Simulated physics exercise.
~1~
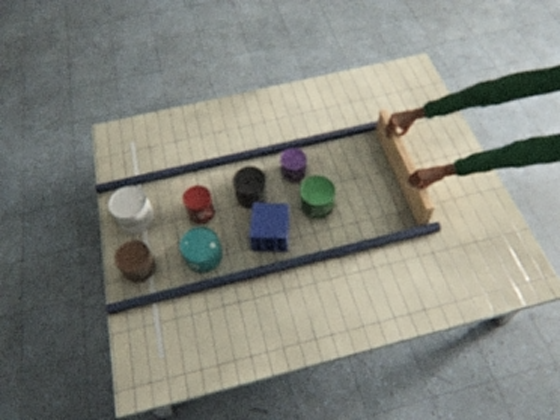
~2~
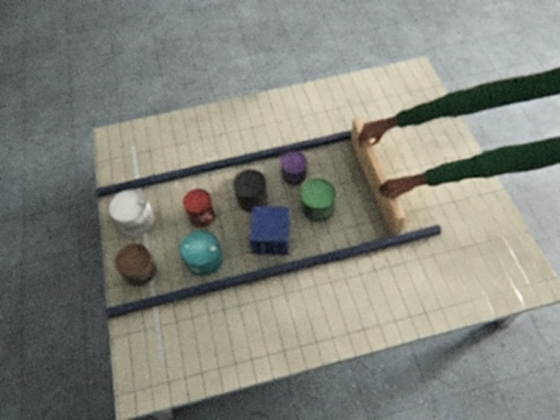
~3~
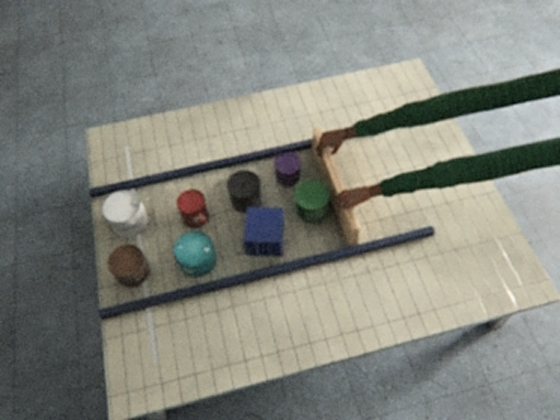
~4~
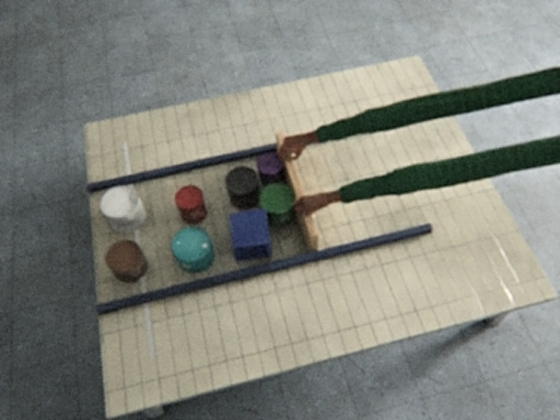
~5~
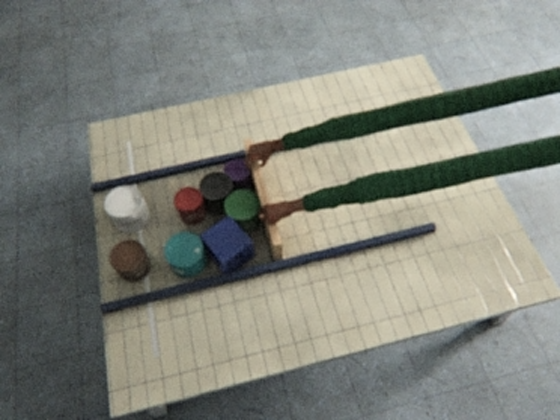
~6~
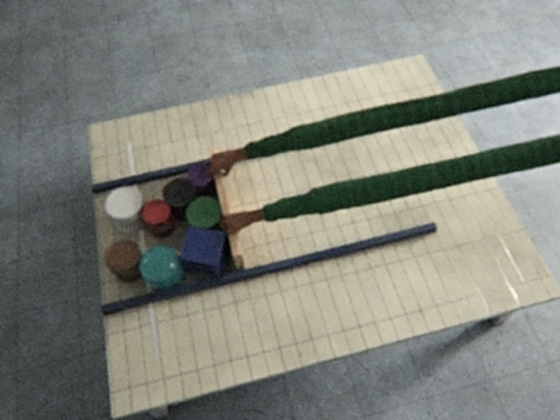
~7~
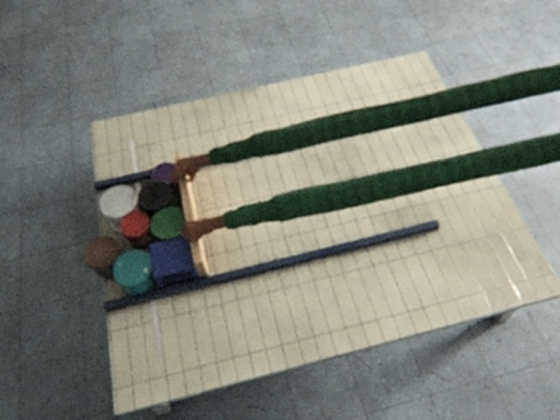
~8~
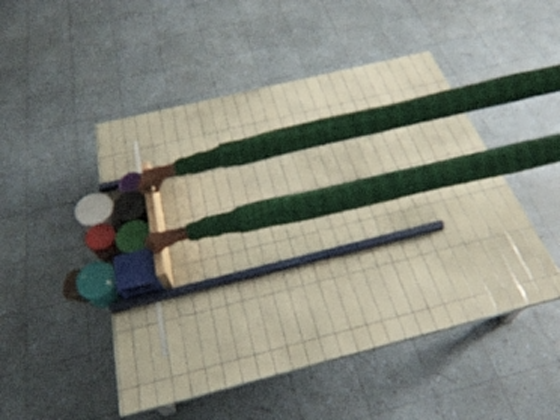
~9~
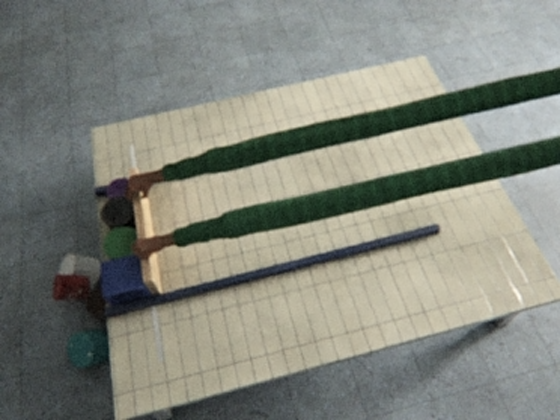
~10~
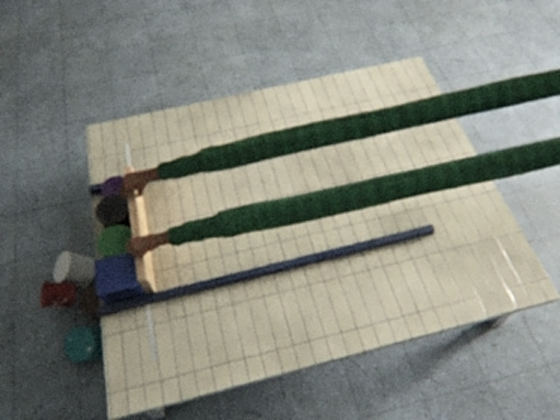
At the start, two green-sleeved arms hold an upright wooden plank at the right of a raised tiled table, where seven round containers and a blue crate sit between two dark rails. The hands push the plank steadily left until it meets the green, purple and blue items, which slide along with it. They bunch against the black, red and turquoise containers, and soon the whole group is crowding toward the left edge. The red, white, turquoise and brown containers drop off the end. The plank stops near the tape, with the purple, black, green and blue items still at the edge.
